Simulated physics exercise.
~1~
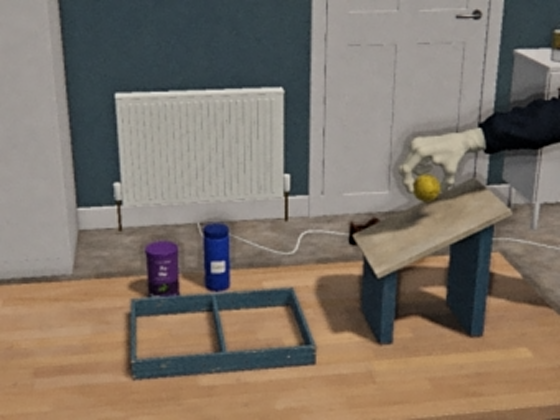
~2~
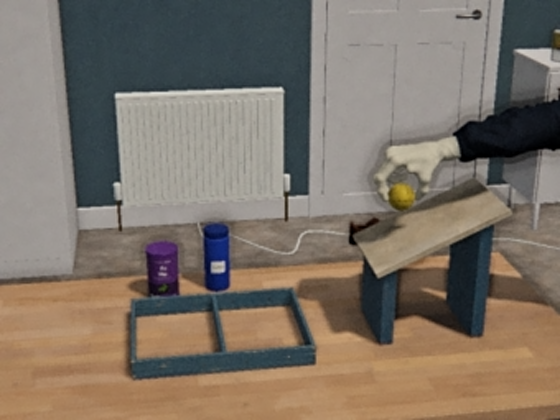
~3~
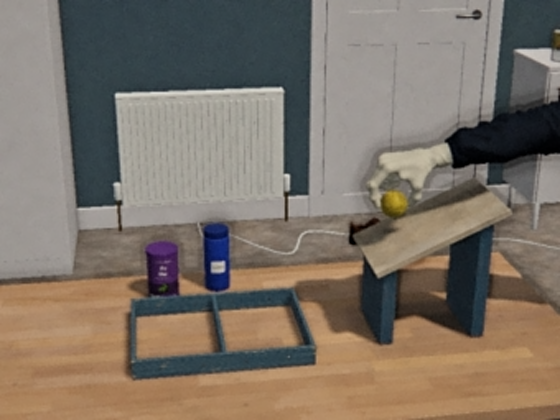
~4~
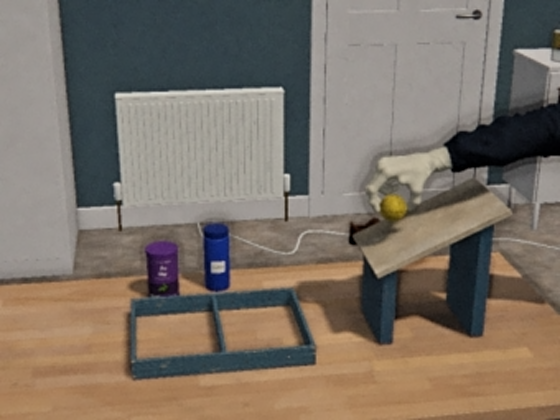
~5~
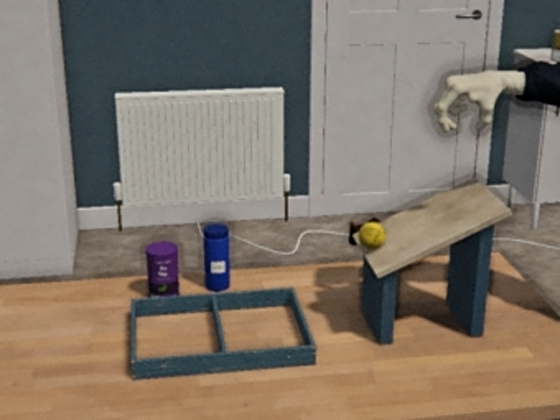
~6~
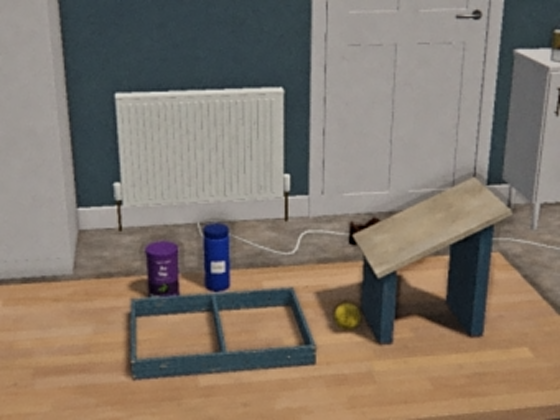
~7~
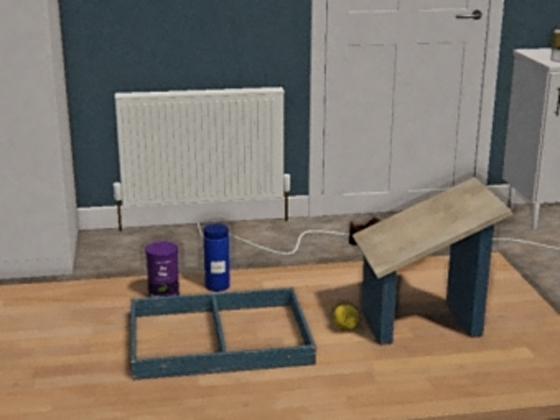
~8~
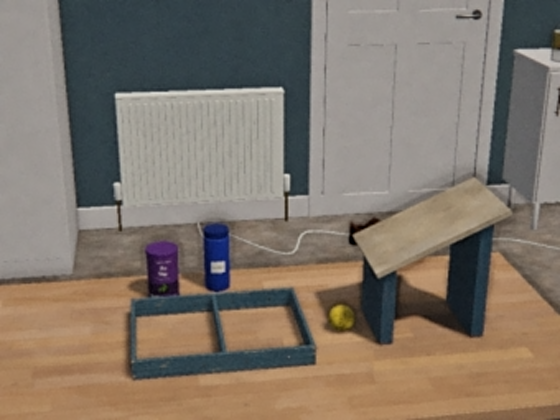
A white-gloved hand in a dark sleeve holds a yellow ball over a sloping wooden board on dark blue supports, at the right of a wooden surface. The fixed, slightly raised view also shows a purple tin and a blue jar standing behind a low blue tray with two bays, with a white radiator and door beyond. The hand carries the ball left and down towards the board's lower end, then lets go and draws back to the right. The ball leaves the board's low end and drops to the surface. It creeps slightly left and ends outside the tray, between it and the supports, while the tin and jar stay put.
